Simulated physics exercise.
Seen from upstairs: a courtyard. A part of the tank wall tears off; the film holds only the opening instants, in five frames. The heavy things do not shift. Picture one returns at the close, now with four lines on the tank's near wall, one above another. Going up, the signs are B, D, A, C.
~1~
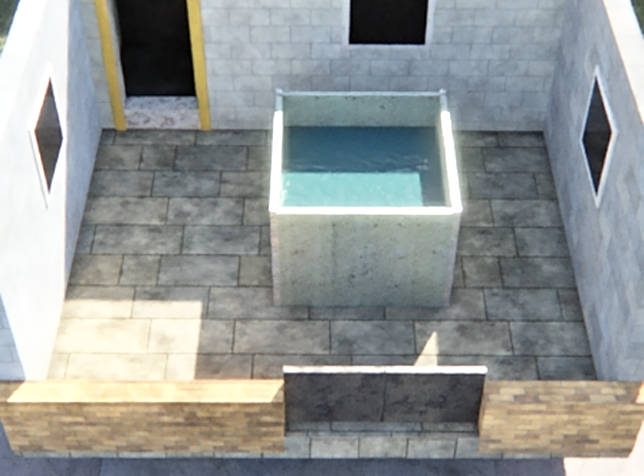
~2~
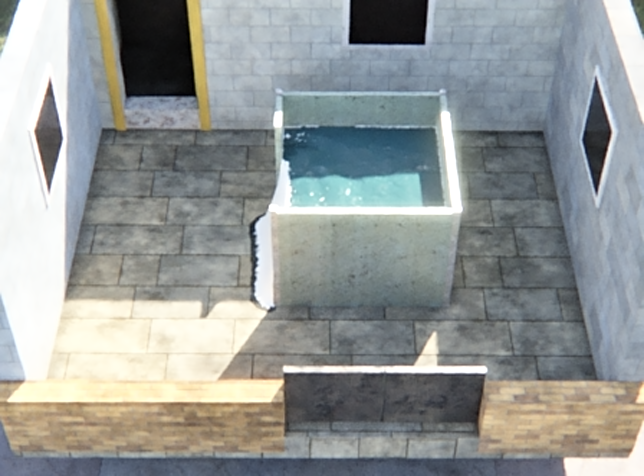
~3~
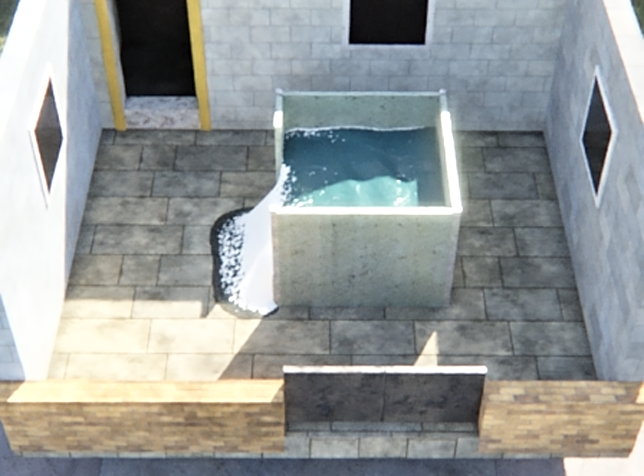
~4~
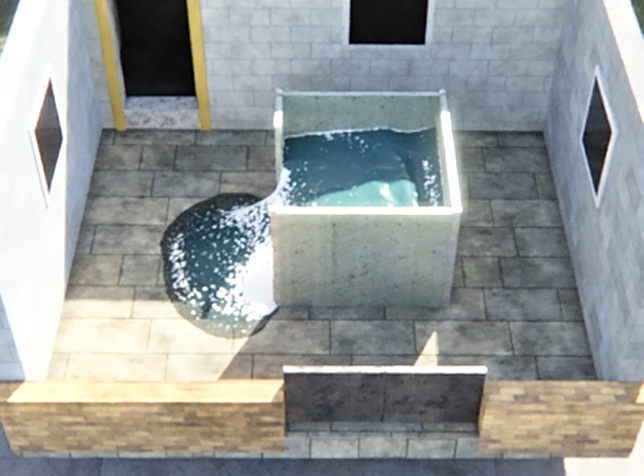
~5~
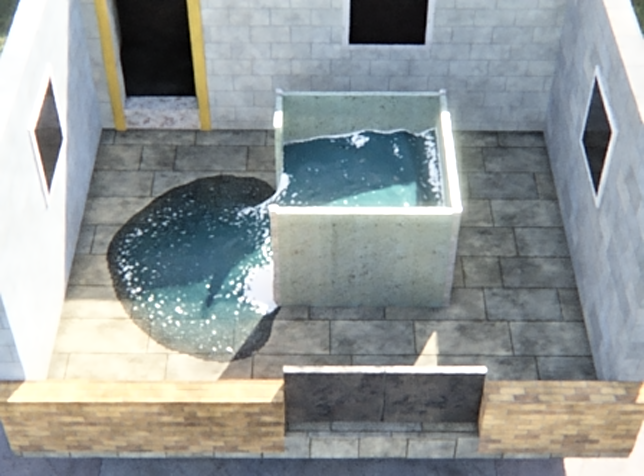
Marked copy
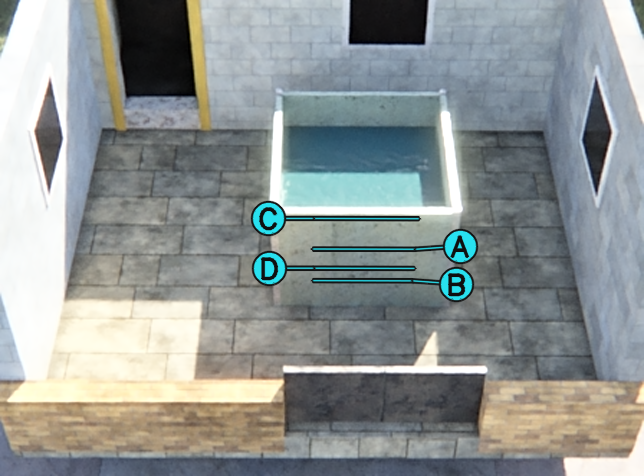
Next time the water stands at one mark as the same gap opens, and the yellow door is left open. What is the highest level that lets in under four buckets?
Mark A.
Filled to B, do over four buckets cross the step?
No, that is safe.
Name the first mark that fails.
C it is.
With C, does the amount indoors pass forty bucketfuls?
No.
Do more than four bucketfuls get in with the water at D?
No, not at all.
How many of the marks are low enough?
Three of the four.
On the marked copy, A at (364, 249); B at (363, 280); C at (365, 218); D at (363, 268); from the bottom up B, D, A, C.
Choosing A, a bucket or two gets in.
Choosing B, nothing gets over.
Choosing C, about 12 bucketfuls get in.
Choosing D, nothing gets over.
